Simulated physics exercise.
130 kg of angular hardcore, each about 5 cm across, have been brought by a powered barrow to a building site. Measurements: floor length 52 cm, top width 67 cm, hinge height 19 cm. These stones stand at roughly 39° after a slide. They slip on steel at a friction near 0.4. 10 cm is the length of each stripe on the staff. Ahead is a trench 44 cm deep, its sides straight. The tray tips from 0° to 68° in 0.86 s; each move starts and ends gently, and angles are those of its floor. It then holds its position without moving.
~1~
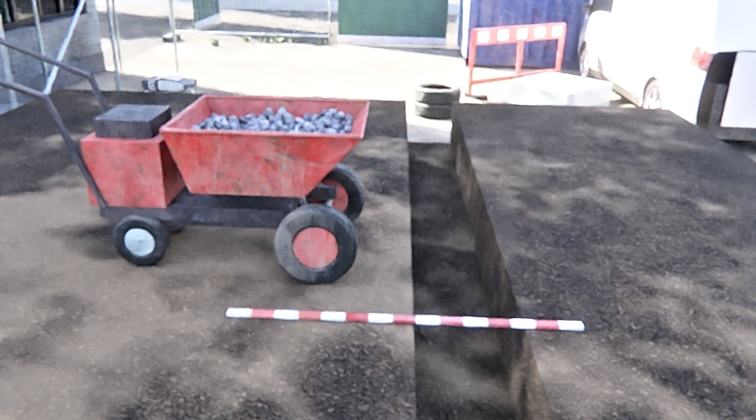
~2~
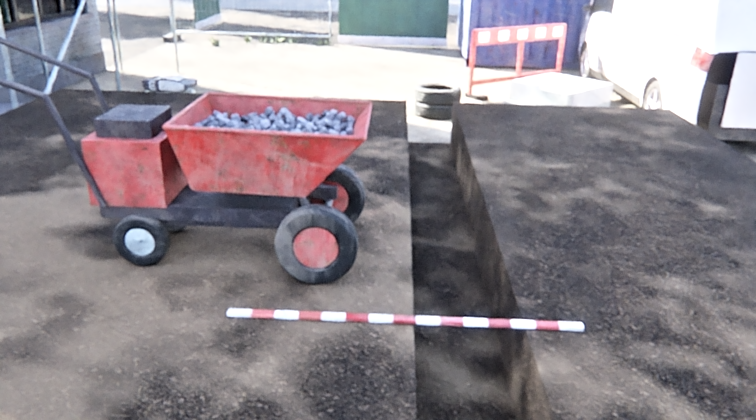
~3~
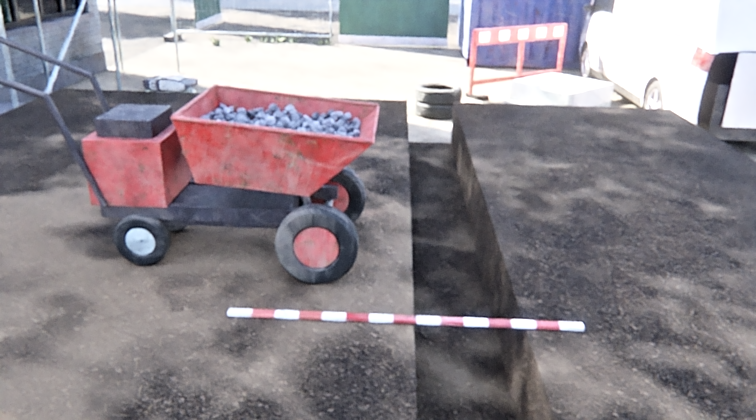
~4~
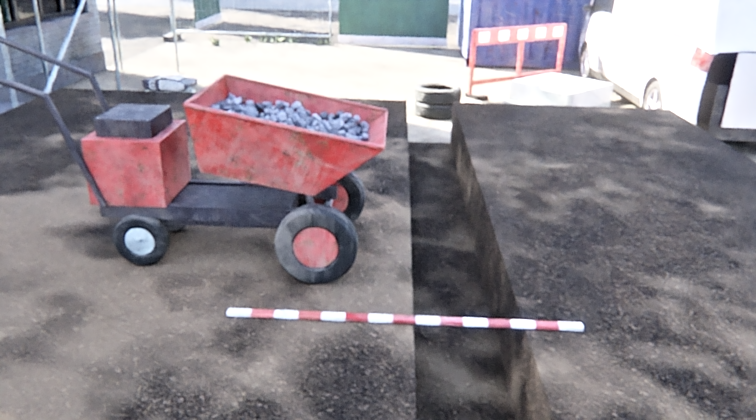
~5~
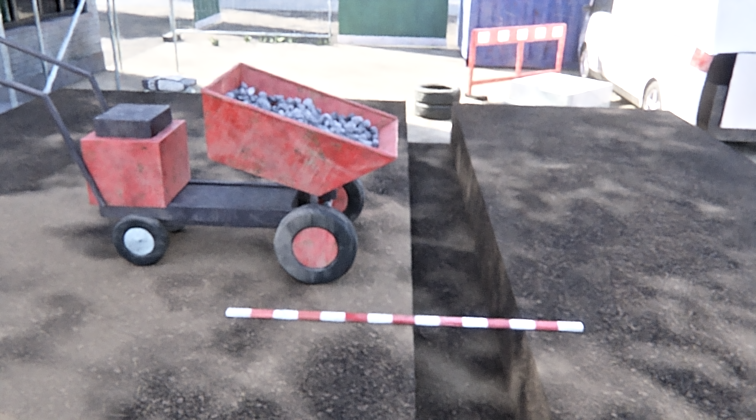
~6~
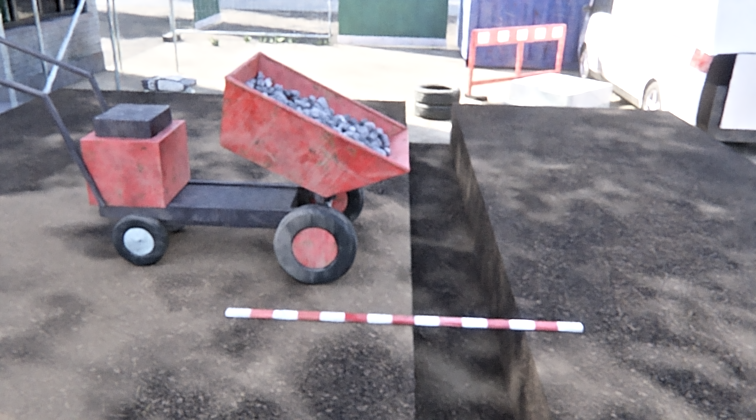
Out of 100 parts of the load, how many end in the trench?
Some 86 out of 100.
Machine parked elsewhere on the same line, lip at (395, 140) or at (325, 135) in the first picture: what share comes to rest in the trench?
It'd be around 65 per cent and after that around 90 per cent.
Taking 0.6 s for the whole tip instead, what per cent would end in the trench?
Probably about 80 in a hundred.
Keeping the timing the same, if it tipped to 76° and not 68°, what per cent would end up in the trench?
In that case some 95 per cent.
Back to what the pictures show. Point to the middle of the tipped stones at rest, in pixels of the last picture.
The tipped stones centre close to (463, 320).
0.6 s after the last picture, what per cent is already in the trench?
Around 15 per cent of it.
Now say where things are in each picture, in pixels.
In the first picture, the tray is at 0°, its lip at (361, 137); the top of the load is at (304, 118).
In the second picture, lip at (365, 139), floor tilted 1°, highest stones at (292, 117).
In the third picture, lip at (373, 142), floor tilted 5°, highest stones at (247, 115).
In the fourth picture, lip at (384, 149), floor tilted 11°, highest stones at (229, 105).
In the fifth picture, lip at (396, 158), floor tilted 18°, highest stones at (239, 95).
In the sixth picture, lip at (409, 171), floor tilted 26°, highest stones at (256, 84).
Then, 0.3 s after the last picture the floor is at 57°, 100 % in the tray; the foremost stones are at (431, 205).
Then, 0.6 s after the last picture the floor is at 68°, 83 % in the tray, 17 % in the trench; the foremost stones are at (497, 335).
Then, 0.9 s after the last picture the floor is at 68°, 43 % in the tray, 53 % in the trench, 4 % past the trench; the foremost stones are at (569, 260).
Then, 2.9 s after the last picture the floor is at 68°, 10 % in the tray, 86 % in the trench, 4 % past the trench; the foremost stones are at (604, 261).
